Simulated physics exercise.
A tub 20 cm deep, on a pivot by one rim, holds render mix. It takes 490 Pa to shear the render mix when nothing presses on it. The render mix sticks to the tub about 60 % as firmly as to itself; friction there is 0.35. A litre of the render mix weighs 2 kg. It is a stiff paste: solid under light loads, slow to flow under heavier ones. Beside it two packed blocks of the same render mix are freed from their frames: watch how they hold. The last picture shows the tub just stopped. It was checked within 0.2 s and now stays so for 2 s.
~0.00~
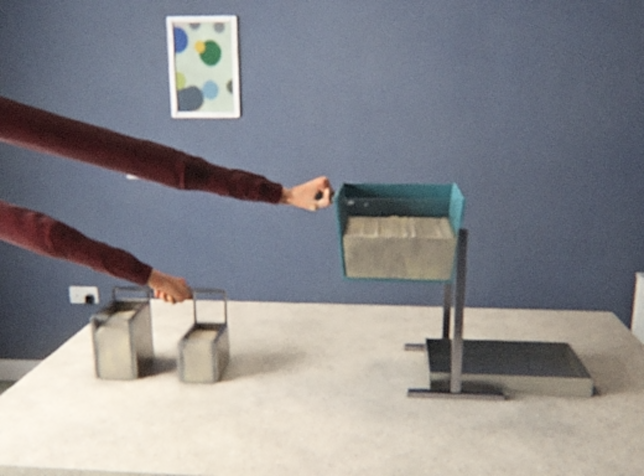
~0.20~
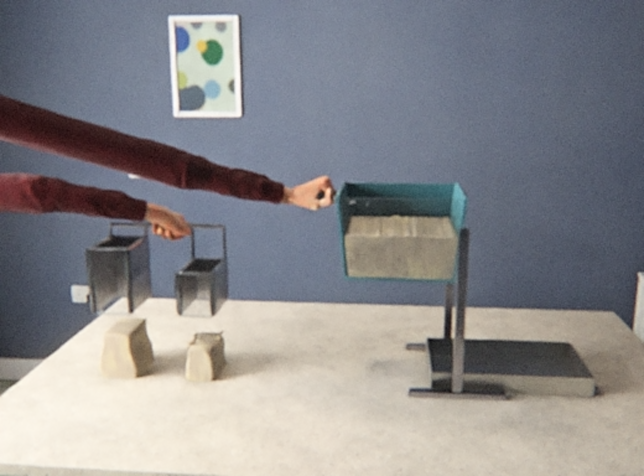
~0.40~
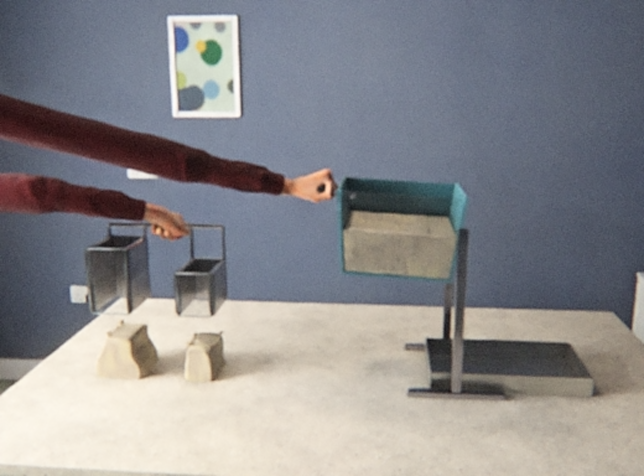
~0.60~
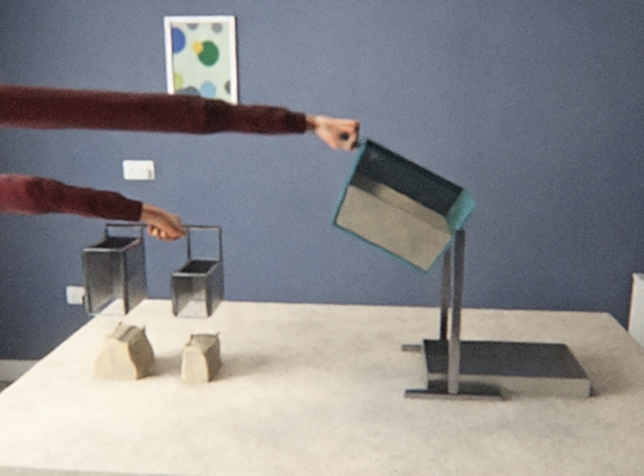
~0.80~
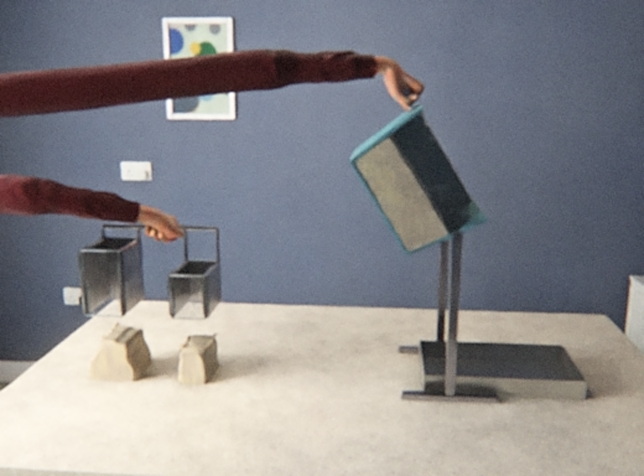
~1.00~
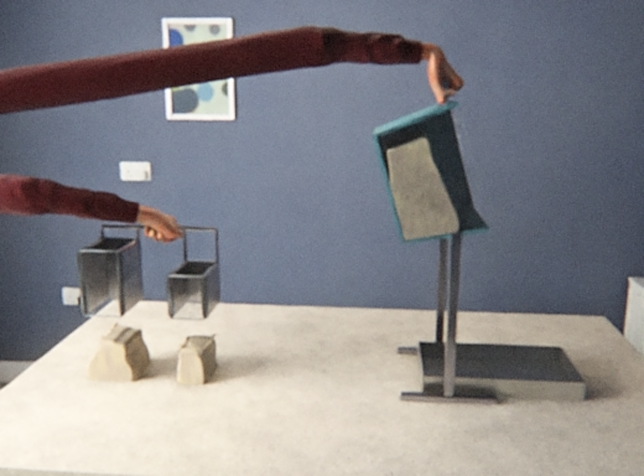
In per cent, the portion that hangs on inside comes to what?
Expect roughly 98 %.
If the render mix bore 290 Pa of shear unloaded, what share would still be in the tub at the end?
In that case some 75 per cent.
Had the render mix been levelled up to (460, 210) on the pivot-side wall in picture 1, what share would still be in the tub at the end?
It would be near 60 %.
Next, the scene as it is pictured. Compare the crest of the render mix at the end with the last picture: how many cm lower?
Some 7 cm.
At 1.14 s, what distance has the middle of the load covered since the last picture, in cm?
About 4 cm.
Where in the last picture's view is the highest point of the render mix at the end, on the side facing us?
Around (446, 168).
By 1.14 s, the tub is at 74 degrees and holds 100 %.
By 1.31 s, the tub is at 74 degrees and holds 98 %.
By 1.48 s, the tub is at 74 degrees and holds 98 %.
By 1.65 s, the tub is at 74 degrees and holds 98 %.
By 3.00 s, at the end, the tub is at 74 degrees and holds 98 %.
